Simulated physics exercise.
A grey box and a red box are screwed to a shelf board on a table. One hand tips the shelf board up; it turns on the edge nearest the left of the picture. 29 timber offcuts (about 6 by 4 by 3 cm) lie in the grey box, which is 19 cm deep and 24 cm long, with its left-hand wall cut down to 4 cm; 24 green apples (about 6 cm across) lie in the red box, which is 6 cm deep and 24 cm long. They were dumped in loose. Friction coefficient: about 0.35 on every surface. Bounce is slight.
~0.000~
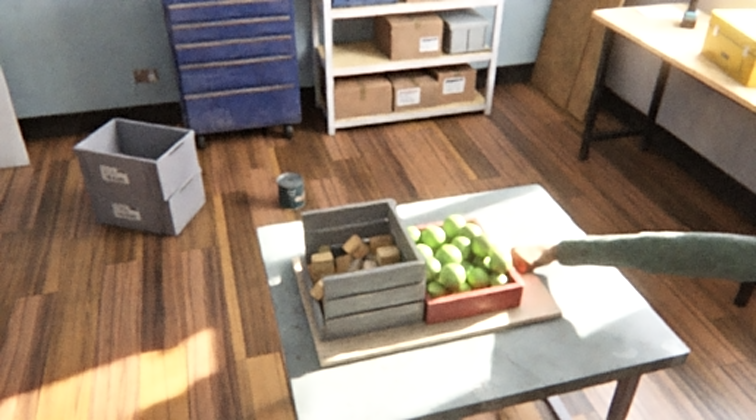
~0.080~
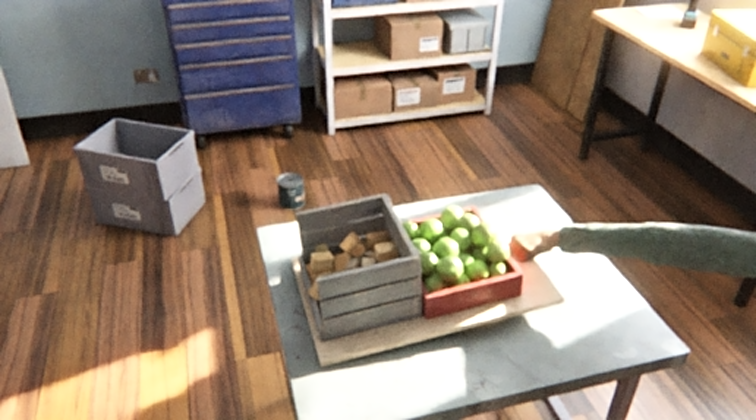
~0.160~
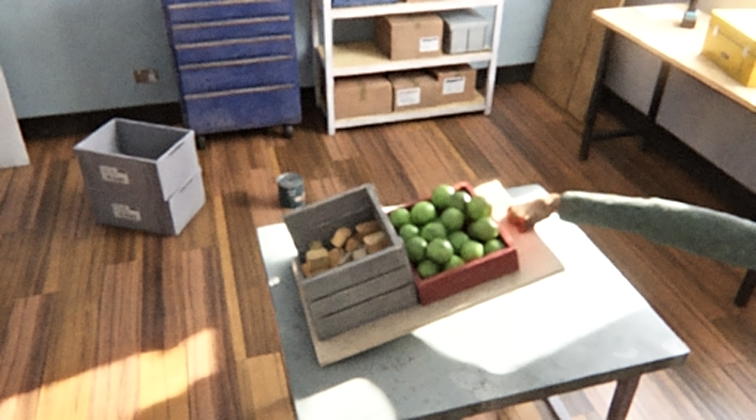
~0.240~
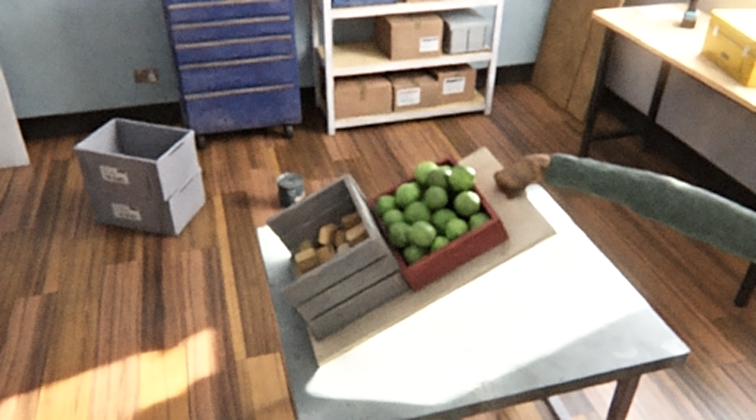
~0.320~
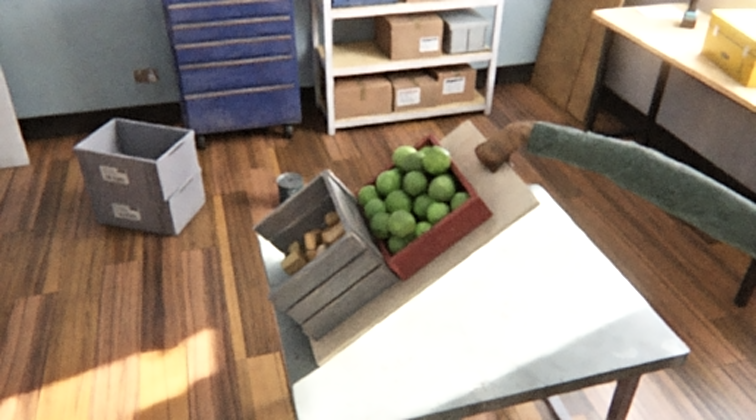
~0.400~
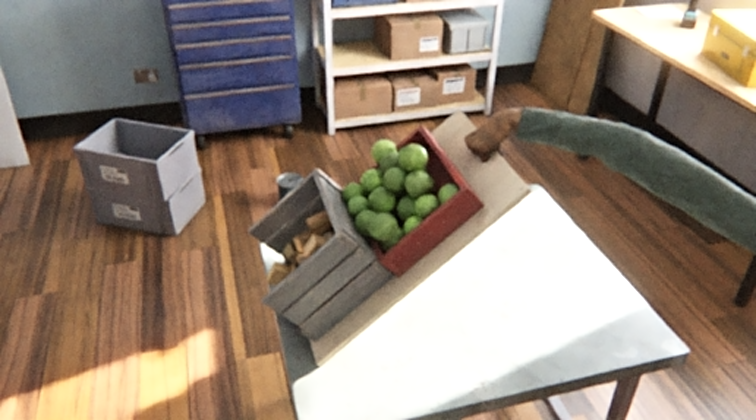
In a workshop, a grey slatted box of wood offcuts and a red box of green apples sit side by side on a board on a table. A hand at the right raises the board's right end, tilting both boxes steadily leftward until they lean steeply, and a couple of offcuts leave the grey box.
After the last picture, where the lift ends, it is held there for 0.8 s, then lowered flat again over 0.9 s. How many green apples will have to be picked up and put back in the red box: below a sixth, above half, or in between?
The red box loses fewer than one in six of its green apples.
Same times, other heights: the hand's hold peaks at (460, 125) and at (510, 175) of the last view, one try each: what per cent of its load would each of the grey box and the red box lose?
Grey box 40 then 20, red box 20 then 10 per cent.
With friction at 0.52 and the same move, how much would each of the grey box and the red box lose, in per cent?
In that case grey box 20, red box 10 per cent.
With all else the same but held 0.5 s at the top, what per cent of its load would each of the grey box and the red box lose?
In that case grey box 30, red box 10 per cent.
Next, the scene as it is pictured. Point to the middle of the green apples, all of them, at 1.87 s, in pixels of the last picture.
At about (431, 258).
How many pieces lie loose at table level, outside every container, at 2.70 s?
About 1.
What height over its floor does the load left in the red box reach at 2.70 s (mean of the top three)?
Some 13 cm.
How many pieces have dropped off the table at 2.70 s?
About 12.
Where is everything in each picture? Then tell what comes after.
In the first frame (places track the rim corner closest to us here), red box (432, 301); grey box (323, 279); tipped 0°; all still inside.
In the second frame, red box (430, 296); grey box (316, 280); tipped 4°.
In the third frame, red box (422, 283); grey box (300, 283); tipped 14°.
In the fourth frame, red box (407, 269); grey box (281, 290); tipped 26°.
In the fifth frame, red box (391, 260); grey box (267, 297); tipped 36°.
In the sixth frame, red box (384, 257); grey box (261, 301); tipped 40°; 2 out.
After 0.77 s, tilt 40°; the grey box is down by 6 of 29 and the red box is down by 1 of 24.
After 1.23 s, tilt 40°; the grey box is down by 9 of 29 and the red box is down by 2 of 24.
After 1.87 s, tilt 7°; the grey box is down by 10 of 29 and the red box is down by 2 of 24.
Outcome (at 2.70 s), the grey box is down by 10 of 29 and the red box is down by 2 of 24. Asked share, 2 of 24, 8 per cent.
